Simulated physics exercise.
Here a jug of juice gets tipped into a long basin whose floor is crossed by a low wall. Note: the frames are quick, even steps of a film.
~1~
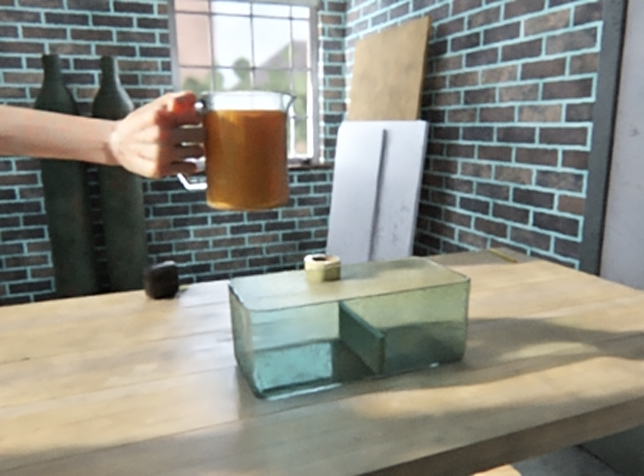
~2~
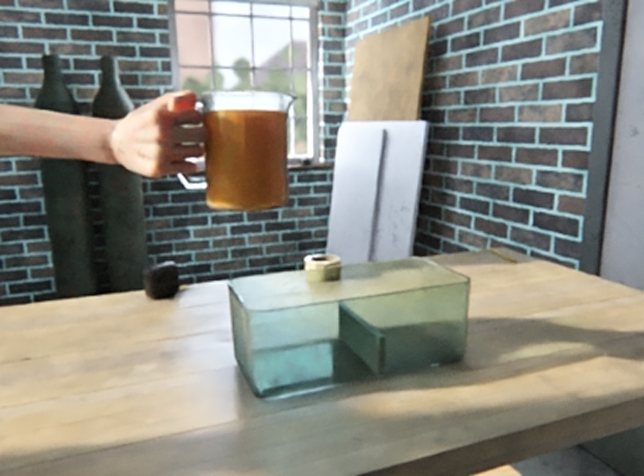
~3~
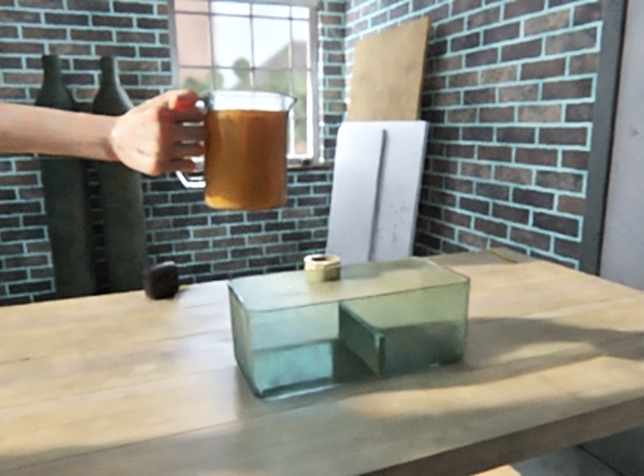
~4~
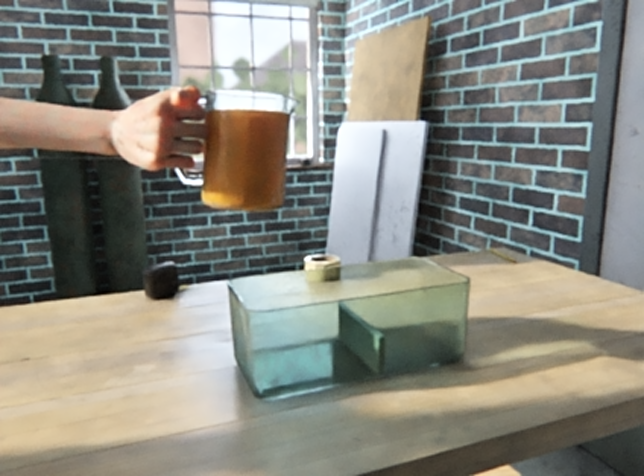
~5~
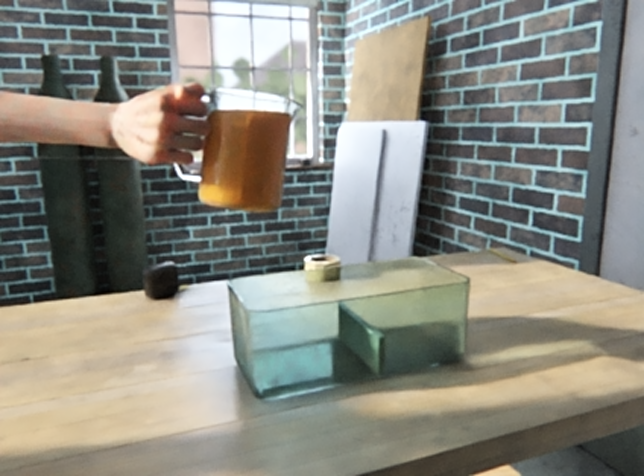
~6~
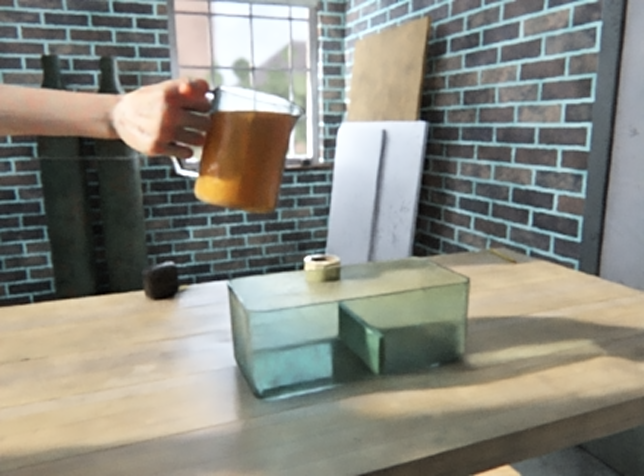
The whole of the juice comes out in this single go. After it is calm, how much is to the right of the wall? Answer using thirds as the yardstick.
Between a third and two thirds of it.
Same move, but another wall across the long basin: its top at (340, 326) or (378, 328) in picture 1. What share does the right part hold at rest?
Around 85 per cent for the first, around 15 per cent for the second.
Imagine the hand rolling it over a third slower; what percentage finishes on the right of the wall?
It comes to around 60 per cent.
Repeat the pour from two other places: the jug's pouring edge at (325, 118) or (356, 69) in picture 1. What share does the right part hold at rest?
About 85 per cent, then about 65 per cent.
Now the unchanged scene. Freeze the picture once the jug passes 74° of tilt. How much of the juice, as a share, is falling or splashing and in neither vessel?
I'd put it at roughly 15 percent of it.
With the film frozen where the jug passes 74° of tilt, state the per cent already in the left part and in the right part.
So the left part has 0 percent, while the right part has 0.
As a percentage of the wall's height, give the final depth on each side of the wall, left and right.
The left reads 30 in a hundred and the right 40 in a hundred.
A moment on, the jug is tipped part way and 81 per cent is still to pour, 0 is left of the wall and 2 right of it.
Next, the jug is tipped right over and 26 per cent is still to pour, 12 is left of the wall and 35 right of it.
Then the jug is tipped right over and 2 per cent is still to pour, 45 is left of the wall and 49 right of it.
Later the jug is tipped right over and 0 per cent is still to pour, 49 is left of the wall and 50 right of it.
In the end 49 per cent lies left of the wall, 50 right of it and 2 outside.
